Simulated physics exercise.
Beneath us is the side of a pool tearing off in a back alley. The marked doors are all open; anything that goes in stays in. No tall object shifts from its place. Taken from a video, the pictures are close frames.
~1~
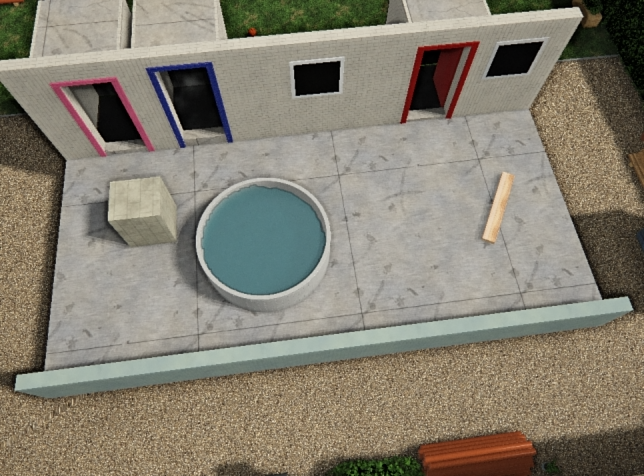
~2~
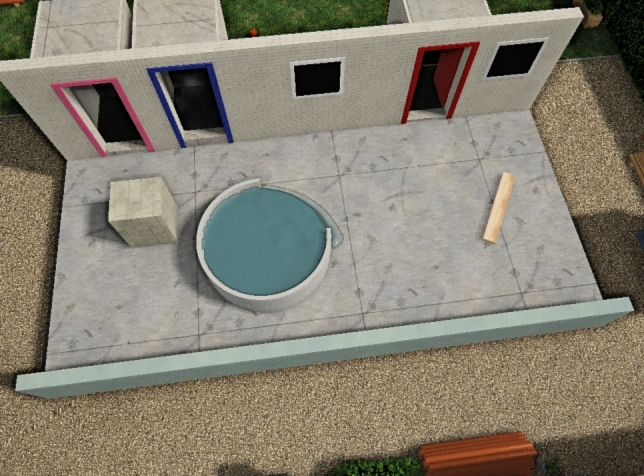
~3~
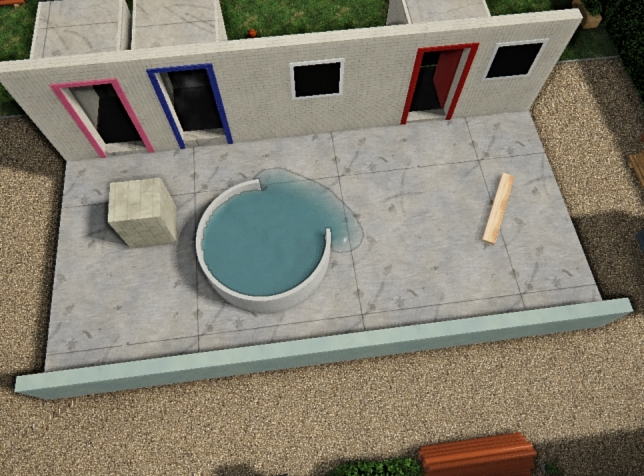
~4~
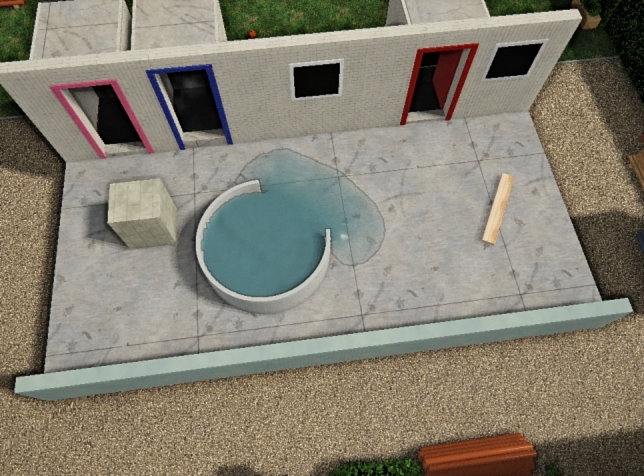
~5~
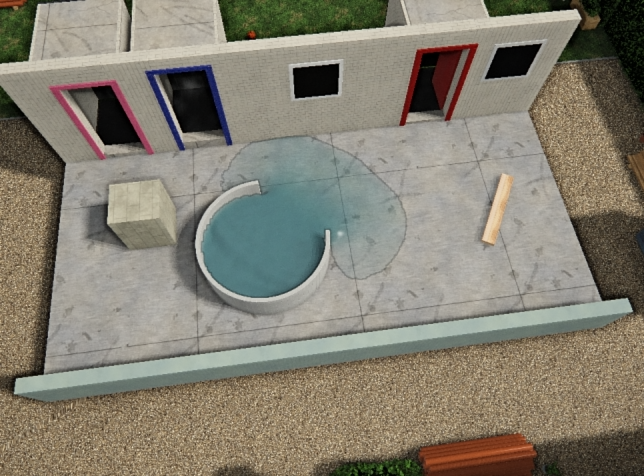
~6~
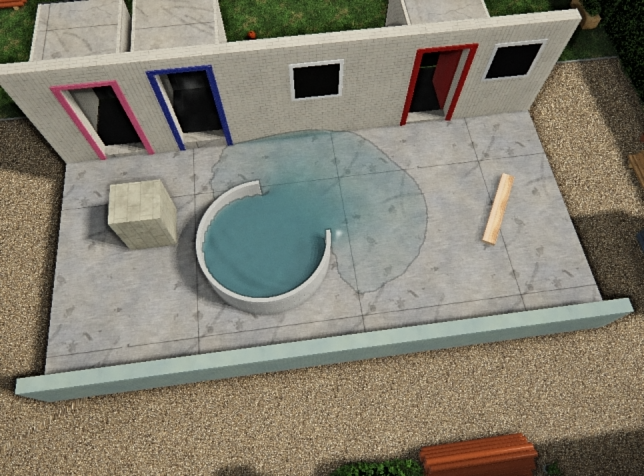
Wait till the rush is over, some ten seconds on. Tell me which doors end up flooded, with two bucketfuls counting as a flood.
Result: The red door will top two buckets, the pink door will not top two buckets, the blue door will not top two buckets.
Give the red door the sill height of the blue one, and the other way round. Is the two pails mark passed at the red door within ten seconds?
Result for red door: It admits less.
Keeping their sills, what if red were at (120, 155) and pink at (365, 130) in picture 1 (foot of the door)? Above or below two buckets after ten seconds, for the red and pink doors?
Result - red door: Remains beneath it; pink door: Goes past the limit.
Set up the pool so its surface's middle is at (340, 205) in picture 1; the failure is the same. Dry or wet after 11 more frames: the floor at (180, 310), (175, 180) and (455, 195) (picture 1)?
Spot by spot, in the order asked: Untouched, untouched, swamped.
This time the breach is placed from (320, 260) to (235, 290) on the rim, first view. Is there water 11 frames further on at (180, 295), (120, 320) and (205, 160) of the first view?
Going through them one by one, I'd say waterlogged, then waterlogged, then high and dry.
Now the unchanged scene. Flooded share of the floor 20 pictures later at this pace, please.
I'd say 50 per cent.
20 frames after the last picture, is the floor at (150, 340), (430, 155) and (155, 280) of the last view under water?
Taking them as listed, they are spared, waterlogged and spared.
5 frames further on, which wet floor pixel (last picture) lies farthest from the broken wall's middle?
Front's tip: Near (481, 141).
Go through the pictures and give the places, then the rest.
Still water in the pool at (264, 237), in the first frame.
The front is at a hidden place, out from the gap on the pool's far side, in the second frame.
Water pours out on the pool's far side and has run to (261, 175), in the third frame.
Water pours out on the pool's far side and has run to (377, 241), in the fourth frame.
The front is at (262, 141), out from the gap on the pool's far side, in the fifth frame.
The front is at (422, 211), out from the gap on the pool's far side, in the sixth frame.
A moment on, water covers 30 % of the floor; the red door wet at the sill, nothing in, the pink door not reached, the blue door wet at the sill, nothing in.
Next, water covers 40 % of the floor; the red door under two buckets in, the pink door wet at the sill, nothing in, the blue door wet at the sill, nothing in.
Then, water covers 50 % of the floor; the red door over two buckets in, the pink door wet at the sill, nothing in, the blue door wet at the sill, nothing in.
Later, water covers 60 % of the floor; the red door over two buckets in, the pink door wet at the sill, nothing in, the blue door wet at the sill, nothing in.
In the end, water covers 75 % of the floor; the red door over two buckets in, the pink door wet at the sill, nothing in, the blue door wet at the sill, nothing in.
